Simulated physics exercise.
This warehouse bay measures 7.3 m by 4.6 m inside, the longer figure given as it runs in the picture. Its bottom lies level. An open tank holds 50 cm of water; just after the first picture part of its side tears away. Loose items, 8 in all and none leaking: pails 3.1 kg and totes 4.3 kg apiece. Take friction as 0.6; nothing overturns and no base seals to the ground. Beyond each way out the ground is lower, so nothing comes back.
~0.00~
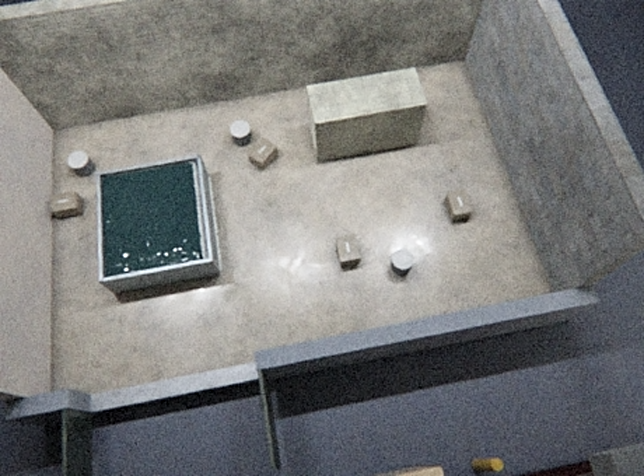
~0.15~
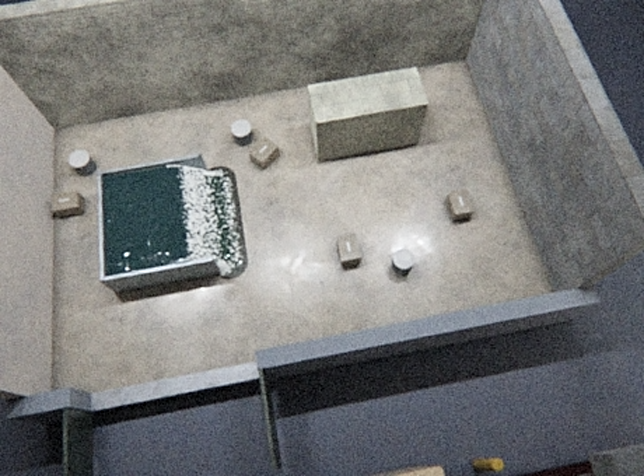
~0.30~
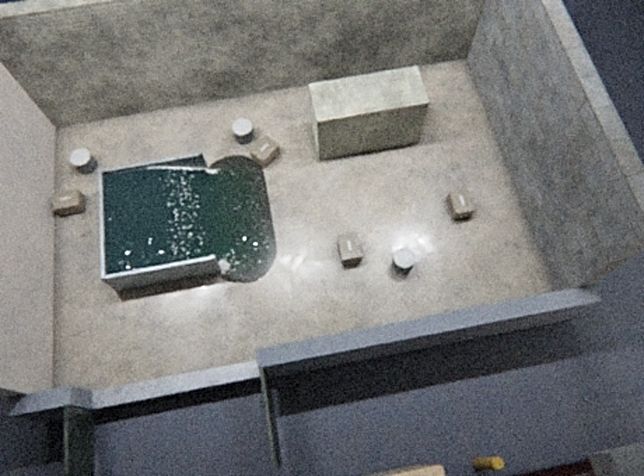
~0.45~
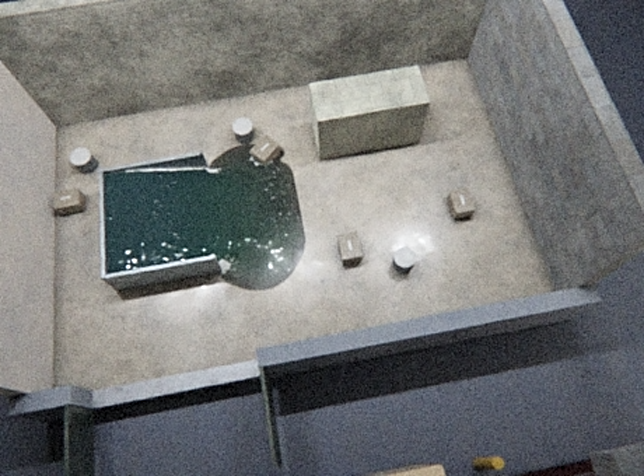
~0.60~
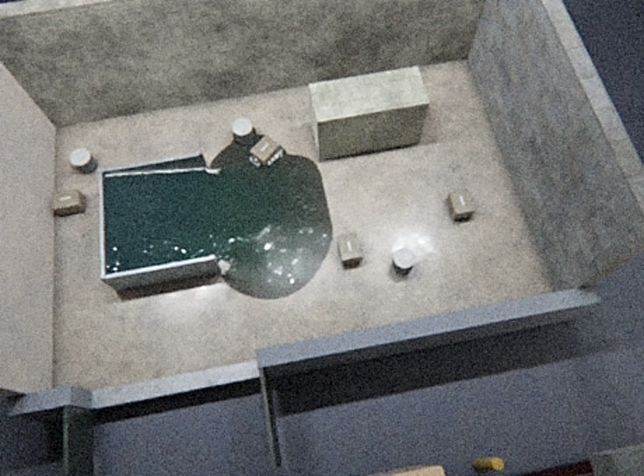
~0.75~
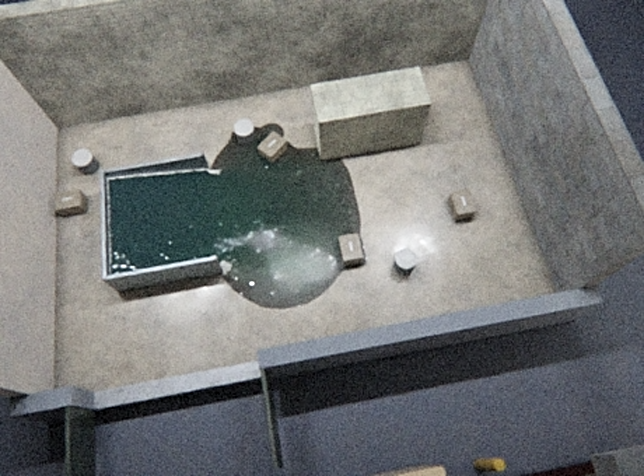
A concrete-walled warehouse bay with a pale, level floor is seen from high above at a slant, the view staying nearly still. An open tank of dark green water sits at left, a large pale block stands toward the back, and small tan totes and whitish pails are scattered around. The tank's right side gives way, and water surges out, spreading rightward in a rounded pool that reaches nearby items and nudges a tote slightly.
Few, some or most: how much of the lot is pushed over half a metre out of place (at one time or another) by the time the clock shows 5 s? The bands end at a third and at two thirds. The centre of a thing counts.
That comes to one to two thirds.
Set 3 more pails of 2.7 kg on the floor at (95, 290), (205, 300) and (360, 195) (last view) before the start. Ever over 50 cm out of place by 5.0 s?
In turn: Less, under, more.
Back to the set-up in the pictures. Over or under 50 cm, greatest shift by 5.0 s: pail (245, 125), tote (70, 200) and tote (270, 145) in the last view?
In turn: Short of it, short of it, past it.
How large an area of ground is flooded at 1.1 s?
About 11.5 m2.
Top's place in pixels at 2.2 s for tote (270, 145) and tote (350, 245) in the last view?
Near (283, 88) and (454, 248).
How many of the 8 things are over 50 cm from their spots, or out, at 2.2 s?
4 of them.
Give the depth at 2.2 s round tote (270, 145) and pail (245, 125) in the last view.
About 8 and 1 cm.
After 1.1 s 1 of 8 are over 50 cm from their spots; 0 afloat.
After 2.2 s 4 of 8 are over 50 cm from their spots; 2 afloat.
After 3.5 s 4 of 8 are over 50 cm from their spots; 3 afloat.
After 5.0 s 5 of 8 are over 50 cm from their spots, and 5 have been at some point; 4 afloat.
